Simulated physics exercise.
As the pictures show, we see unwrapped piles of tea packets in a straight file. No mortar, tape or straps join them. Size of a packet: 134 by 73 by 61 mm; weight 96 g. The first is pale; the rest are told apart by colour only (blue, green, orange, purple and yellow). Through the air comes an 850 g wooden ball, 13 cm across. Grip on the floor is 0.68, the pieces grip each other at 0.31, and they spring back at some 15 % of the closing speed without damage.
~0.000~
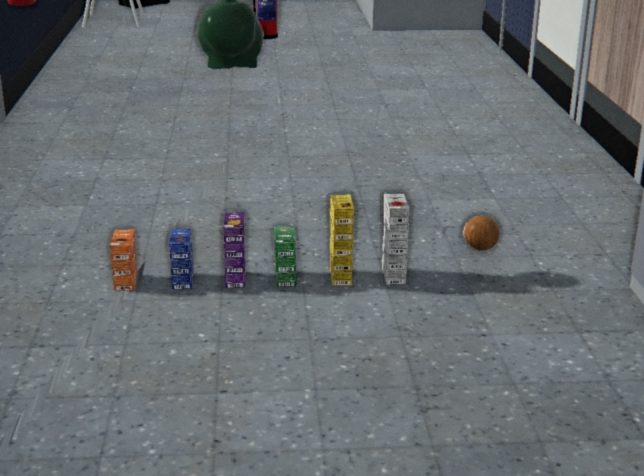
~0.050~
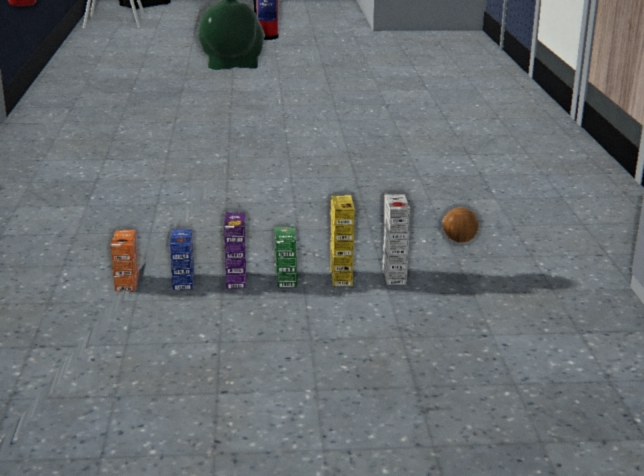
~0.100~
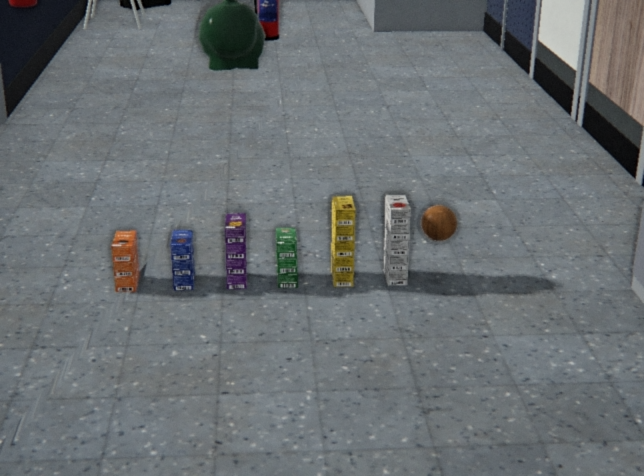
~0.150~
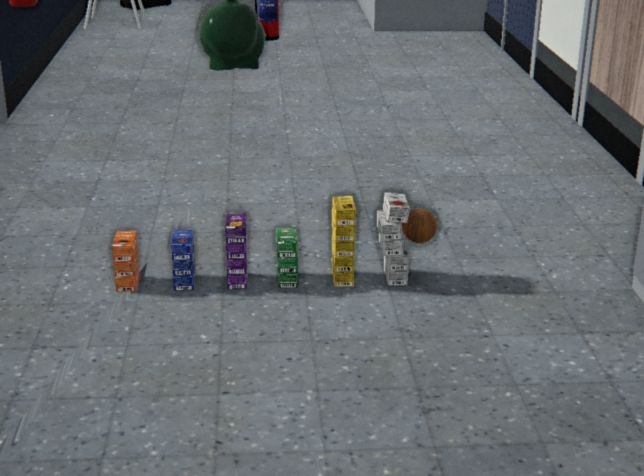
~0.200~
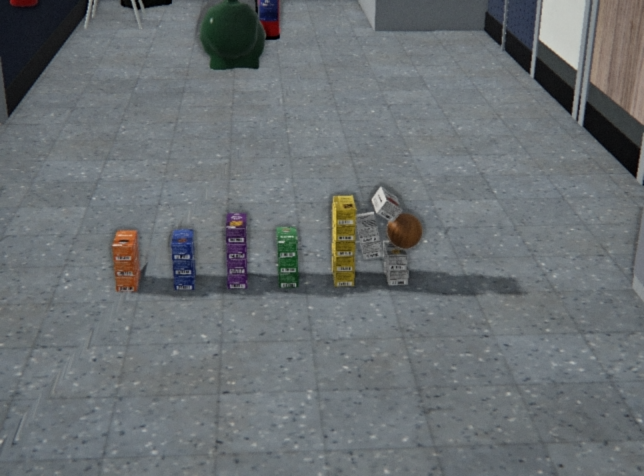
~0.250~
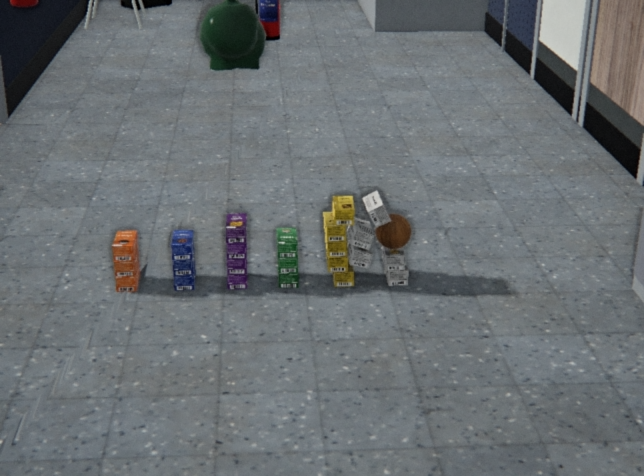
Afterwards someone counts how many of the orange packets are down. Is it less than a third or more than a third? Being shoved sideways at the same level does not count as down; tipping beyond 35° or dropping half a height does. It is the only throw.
Less than a third of them.
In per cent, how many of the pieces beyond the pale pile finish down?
Roughly 60 per cent of them.
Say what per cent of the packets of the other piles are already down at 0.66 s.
35 per cent by then.
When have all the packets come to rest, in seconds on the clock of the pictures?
At about 1.5 s.
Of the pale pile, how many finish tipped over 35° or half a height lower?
The count is 4.
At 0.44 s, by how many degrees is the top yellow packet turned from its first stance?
Roughly 40°.
By 0.32 s, 3 of the pale pile down; none of the 3 orange packets down (0 of 18 in all colours); top orange packet unmoved; top yellow packet tilted 20°.
By 0.44 s, 3 of the pale pile down; none of the 3 orange packets down (4 of 18 in all colours); top orange packet unmoved; top yellow packet tilted 43°, 46 mm lower.
By 0.66 s, 3 of the pale pile down; none of the 3 orange packets down (6 of 18 in all colours); top orange packet unmoved; top yellow packet tilted 29°, 12 cm lower.
By 1.14 s, 4 of the pale pile down; none of the 3 orange packets down (9 of 18 in all colours); top orange packet unmoved; top yellow packet tilted 37°, 14 cm lower.
When it is over (1.7 s), 4 of the pale pile down; none of the 3 orange packets down (11 of 18 in all colours); top orange packet unmoved; top purple packet on its side. That is 0 per cent. In pixels of the last frame, middles, top orange packet near (124, 246), top purple packet near (181, 257).
